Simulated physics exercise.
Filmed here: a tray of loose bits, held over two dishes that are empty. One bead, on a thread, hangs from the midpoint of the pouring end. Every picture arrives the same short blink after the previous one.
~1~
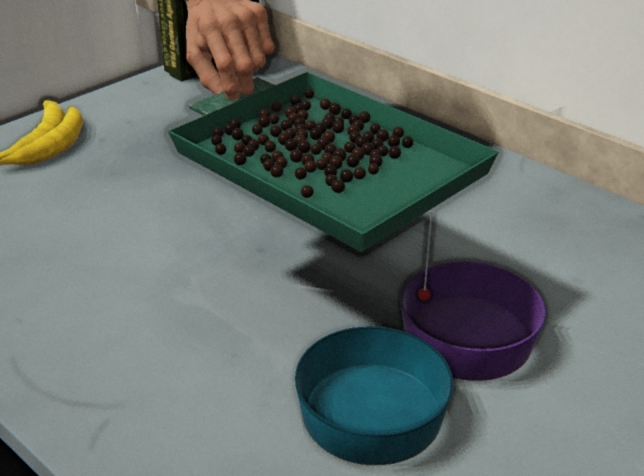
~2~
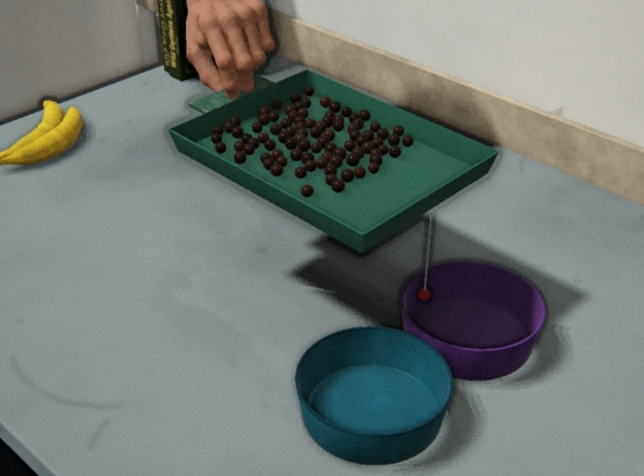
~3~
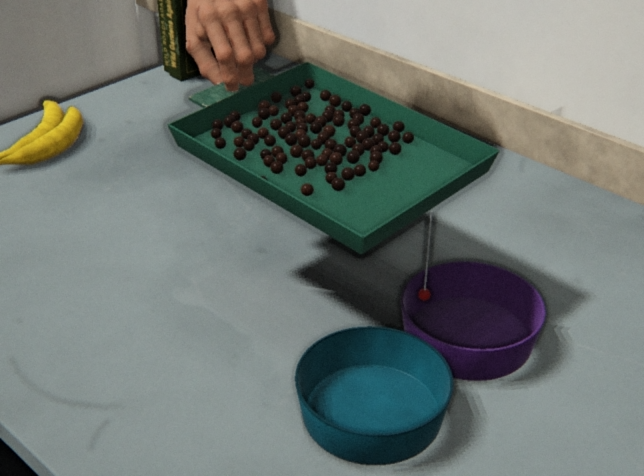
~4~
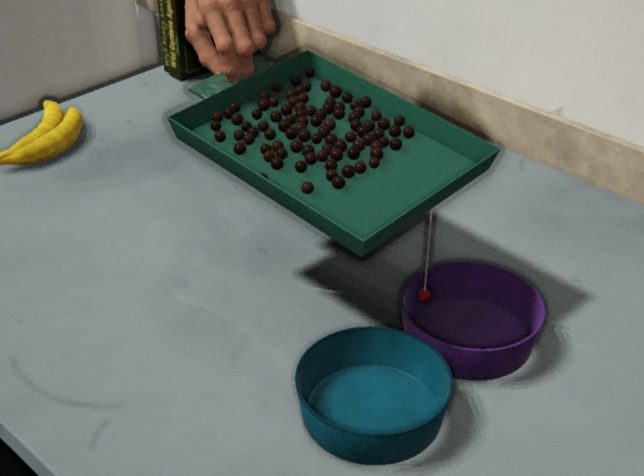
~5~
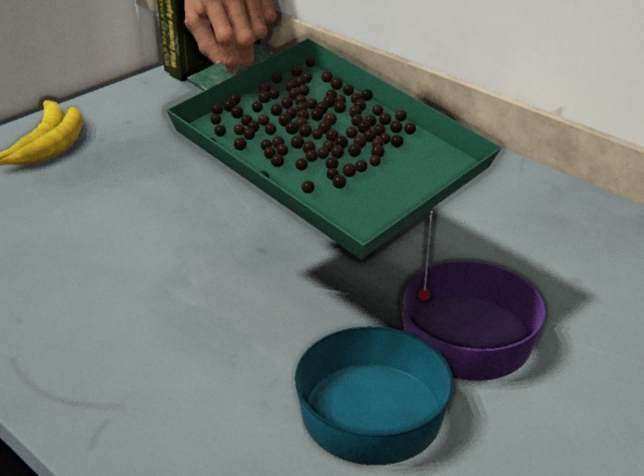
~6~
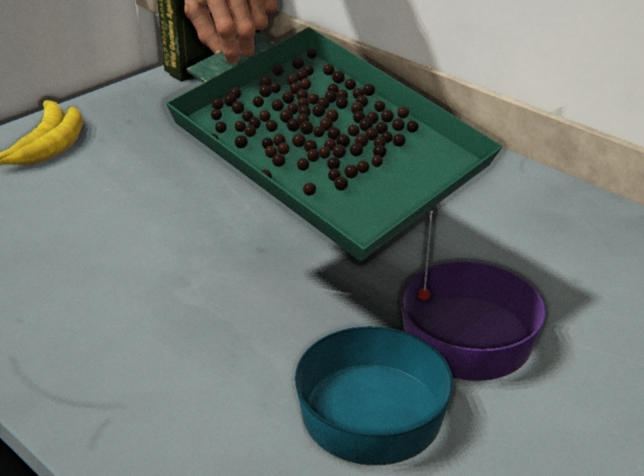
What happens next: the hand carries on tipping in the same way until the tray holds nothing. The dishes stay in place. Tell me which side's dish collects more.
The leftmost dish is going to catch more.
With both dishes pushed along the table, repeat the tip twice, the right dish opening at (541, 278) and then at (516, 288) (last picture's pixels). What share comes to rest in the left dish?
Trial 1 about 30 %, trial 2 about 70 %.
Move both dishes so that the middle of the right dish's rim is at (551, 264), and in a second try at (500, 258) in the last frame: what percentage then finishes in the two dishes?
Estimate: 0 % first, 40 % second.
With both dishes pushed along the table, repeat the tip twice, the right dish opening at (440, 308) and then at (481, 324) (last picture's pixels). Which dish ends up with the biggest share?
Try 1: The dish at left. Try 2: The dish at left.
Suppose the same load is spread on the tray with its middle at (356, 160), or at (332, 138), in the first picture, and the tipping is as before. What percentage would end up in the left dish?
First case around 100 %, second case around 100 %.
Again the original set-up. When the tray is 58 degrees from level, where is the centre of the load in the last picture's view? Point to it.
The middle of the pieces shows up near (369, 217).
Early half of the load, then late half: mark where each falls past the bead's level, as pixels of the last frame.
First half (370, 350); second half (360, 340).
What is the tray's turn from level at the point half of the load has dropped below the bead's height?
Tilt: Around 90 degrees.
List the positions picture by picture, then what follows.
In the first picture, corners of the pouring end near (362, 228) and (490, 152), level; middle of the load near (301, 141), chocolate balls; left dish near (434, 432); right dish near (530, 351); bead on its thread near (424, 295).
In the second picture, corners of the pouring end near (362, 229) and (490, 151), level; middle of the load near (301, 140).
In the third picture, corners of the pouring end near (363, 231) and (491, 150), tipped barely, lowest at the left corner; middle of the load near (301, 135).
In the fourth picture, corners of the pouring end near (363, 234) and (491, 149), tipped a little, lowest at the left corner; middle of the load near (301, 129).
In the fifth picture, corners of the pouring end near (363, 238) and (493, 147), tipped a little, lowest at the left corner; middle of the load near (302, 123).
In the sixth picture, corners of the pouring end near (363, 241) and (494, 146), tipped a little, lowest at the left corner; middle of the load near (319, 111), the bulk on the move; left dish near (434, 432); right dish near (530, 351).
Shortly afterwards, tray tipped steeply; all but a few on the tray; only a few in the left dish; a little in the air.
Next, tray tipped right over; a little on the tray; the bulk in the left dish; only a few outside both; a little in the air.
Some moments later, tray tipped past a quarter turn; all but a few in the left dish; only a few outside both.
In the end, tray tipped past a quarter turn; all but a few in the left dish; none at all in the right dish; only a few outside both.
